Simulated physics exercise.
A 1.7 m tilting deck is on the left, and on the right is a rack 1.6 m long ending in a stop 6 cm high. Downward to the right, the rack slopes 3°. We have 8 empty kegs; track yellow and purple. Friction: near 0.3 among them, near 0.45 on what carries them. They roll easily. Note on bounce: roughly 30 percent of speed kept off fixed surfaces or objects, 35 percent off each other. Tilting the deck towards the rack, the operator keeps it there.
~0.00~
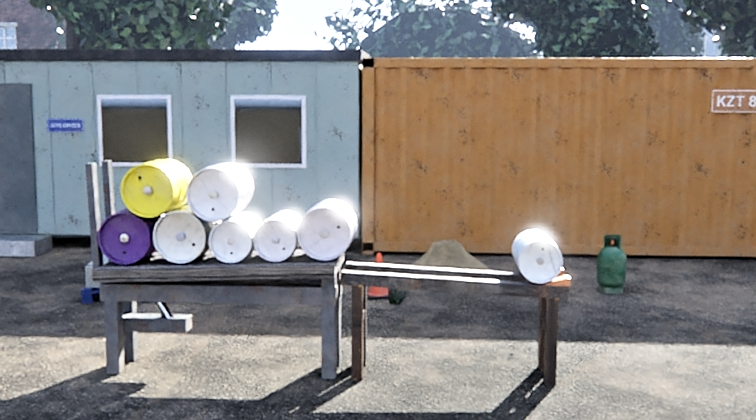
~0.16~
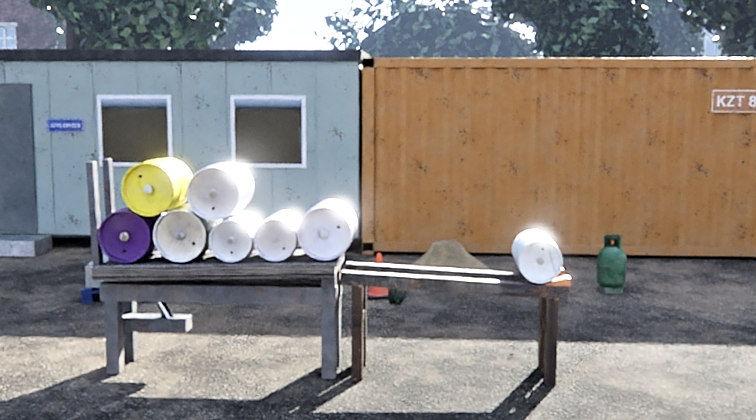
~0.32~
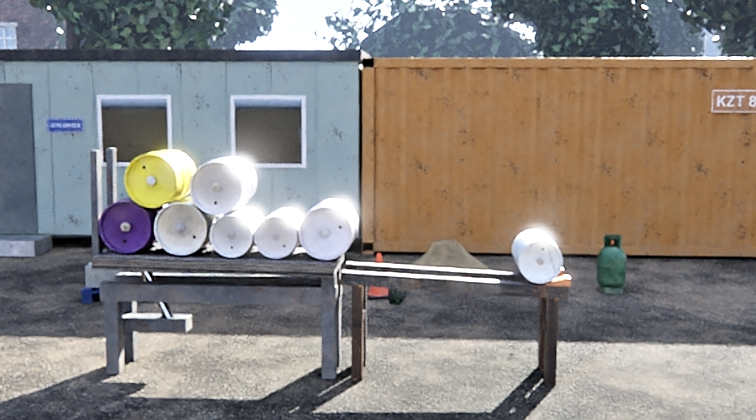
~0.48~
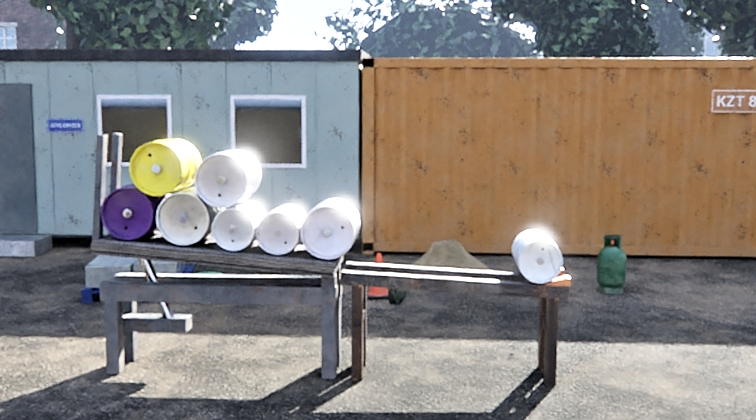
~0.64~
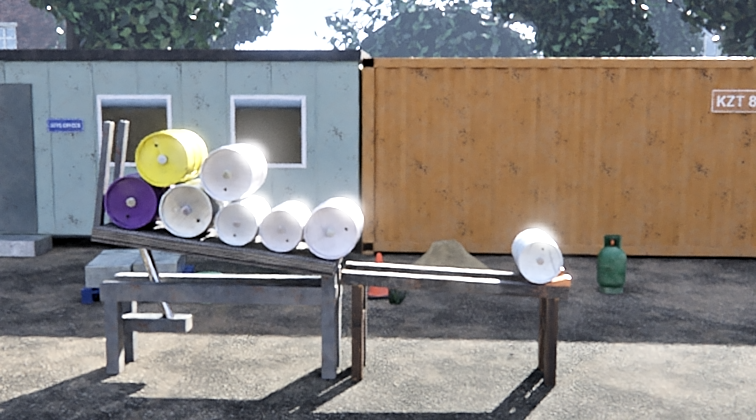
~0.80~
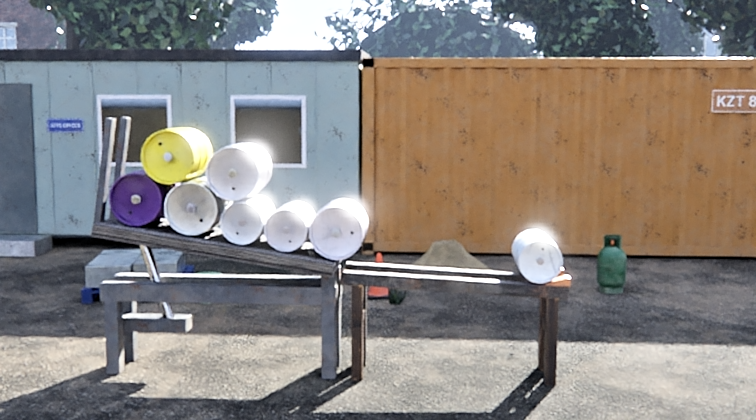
A deck stacked with kegs, one yellow and one purple, tilts down toward the right.
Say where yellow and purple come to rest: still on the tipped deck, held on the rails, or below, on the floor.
Yellow is left held on the rails. Purple is left held on the rails.
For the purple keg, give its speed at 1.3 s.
0.6 m/s, roughly.
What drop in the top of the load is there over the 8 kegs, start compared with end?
Roughly 5 cm.
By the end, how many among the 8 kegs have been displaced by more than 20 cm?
That would be 8 of them.
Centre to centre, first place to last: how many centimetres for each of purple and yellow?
Displacement: Purple 190, yellow 200.
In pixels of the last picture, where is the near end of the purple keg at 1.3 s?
That would be about (163, 205) in pixels.
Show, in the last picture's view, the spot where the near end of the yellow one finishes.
(424, 200).
By 1.3 s, yellow is up on others, 110 cm from the hinge, rolling right; purple is on the deck, 130 cm from the hinge, rolling right; 0 past the stop so far.
By 1.8 s, yellow is up on others, 70 cm from the hinge, rolling right; purple is on the deck, 90 cm from the hinge, rolling right; 0 past the stop so far.
By 2.4 s, yellow is up on others, 5 cm from the hinge, rolling right; purple is on the deck, 30 cm from the hinge, rolling right; 0 past the stop so far.
By 3.1 s, yellow is up on others, 125 cm from the rack's far end, rolling right; purple is on the rack, 155 cm from the rack's far end, rolling right; 1 past the stop so far.
Finally (6.5 s), yellow is up on others, 105 cm from the rack's far end; purple is on the rack, 125 cm from the rack's far end; 2 past the stop so far.
